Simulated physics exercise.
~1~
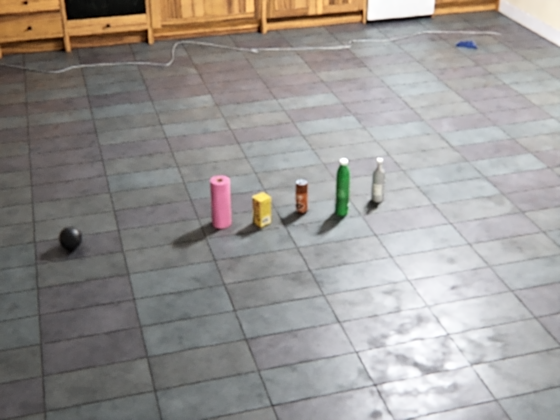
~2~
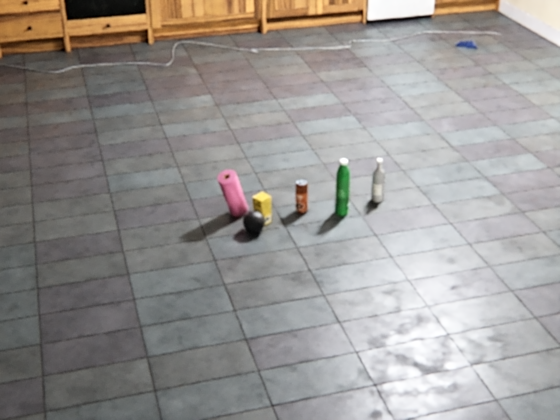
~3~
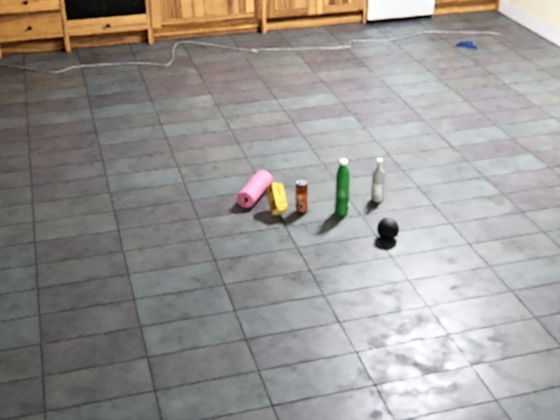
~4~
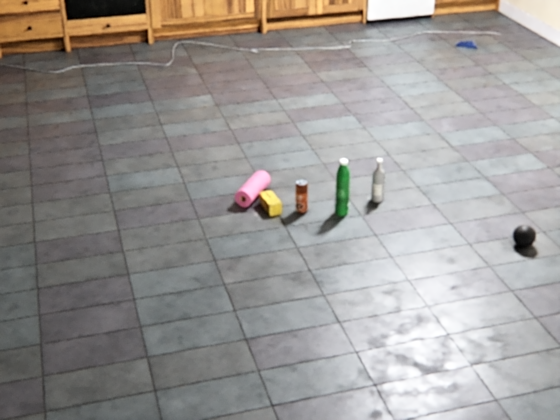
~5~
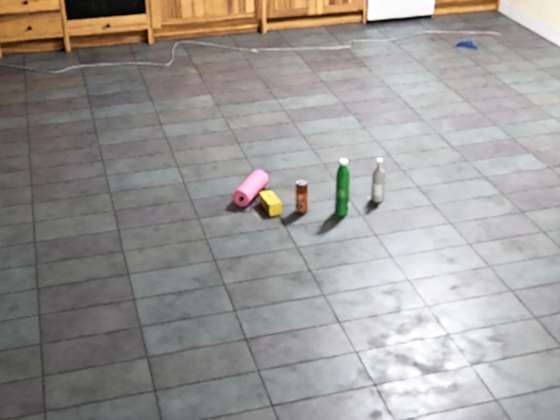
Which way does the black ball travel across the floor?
The black ball travels to the right across the floor.
